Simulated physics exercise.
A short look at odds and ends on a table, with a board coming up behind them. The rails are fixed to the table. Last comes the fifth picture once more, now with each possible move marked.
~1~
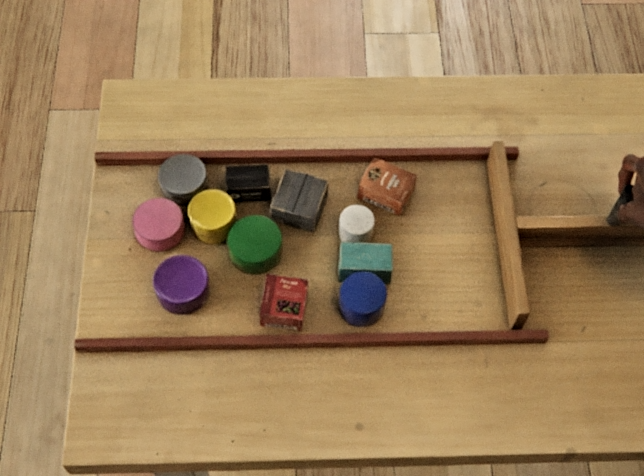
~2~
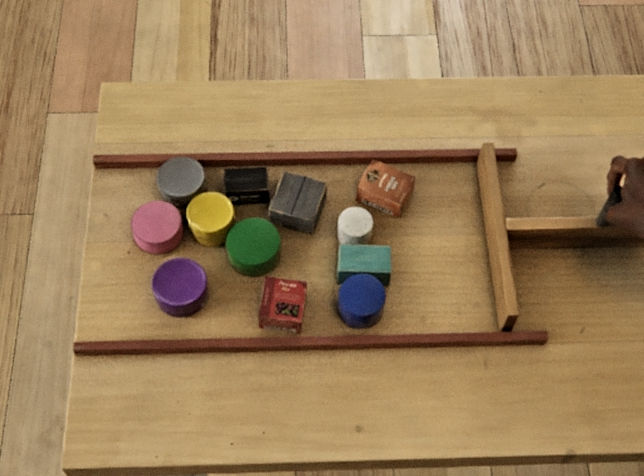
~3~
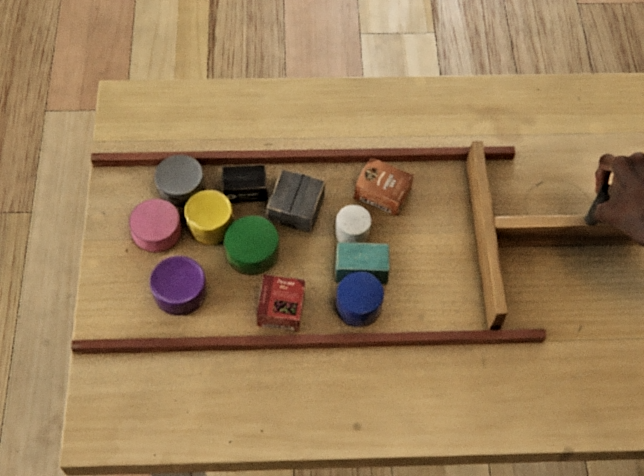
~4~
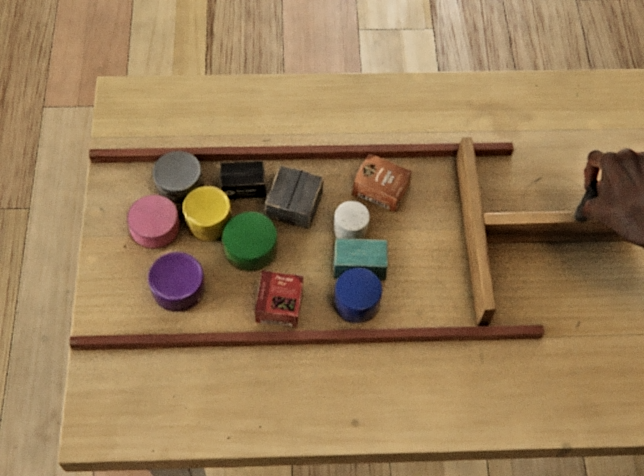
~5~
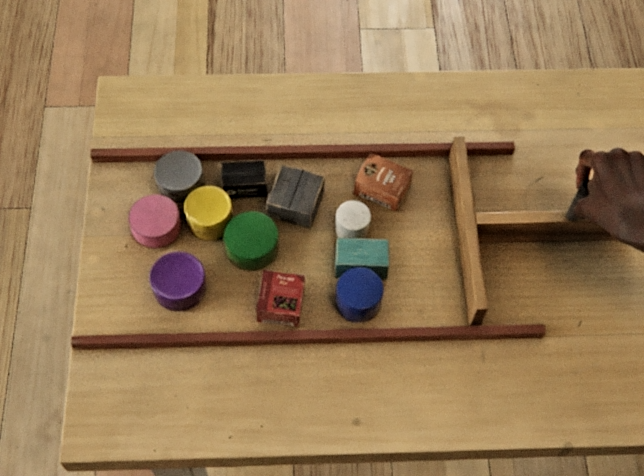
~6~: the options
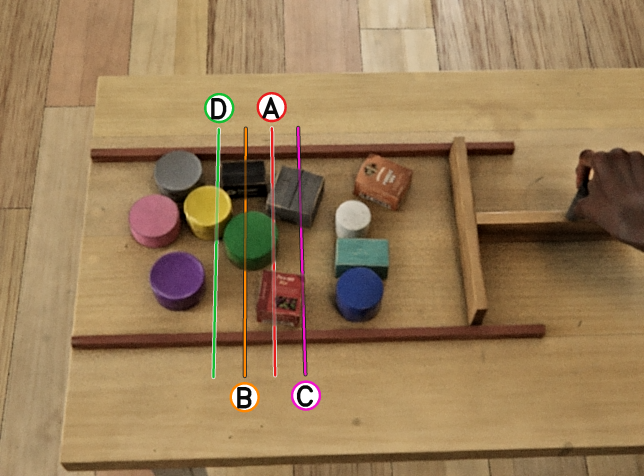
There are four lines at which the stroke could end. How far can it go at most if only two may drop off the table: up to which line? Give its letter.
Line D.
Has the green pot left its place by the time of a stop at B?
Yes.
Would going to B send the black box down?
No.
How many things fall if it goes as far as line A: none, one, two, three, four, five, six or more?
In all, none.
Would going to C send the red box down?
No.
On the marked copy, A at (273, 243); B at (245, 243); C at (301, 242); D at (216, 244).
With D. Early on, board (380, 220); blue pot (354, 295); orange packet (343, 192).
Further on, board (289, 222); pink tin (115, 225); grey jar (120, 176).
At the end, board (219, 223); pink tin over the edge; grey jar over the edge; two fallen.
As for the rest, A is within the limit but short; B is within the limit but short; C is within the limit but short.
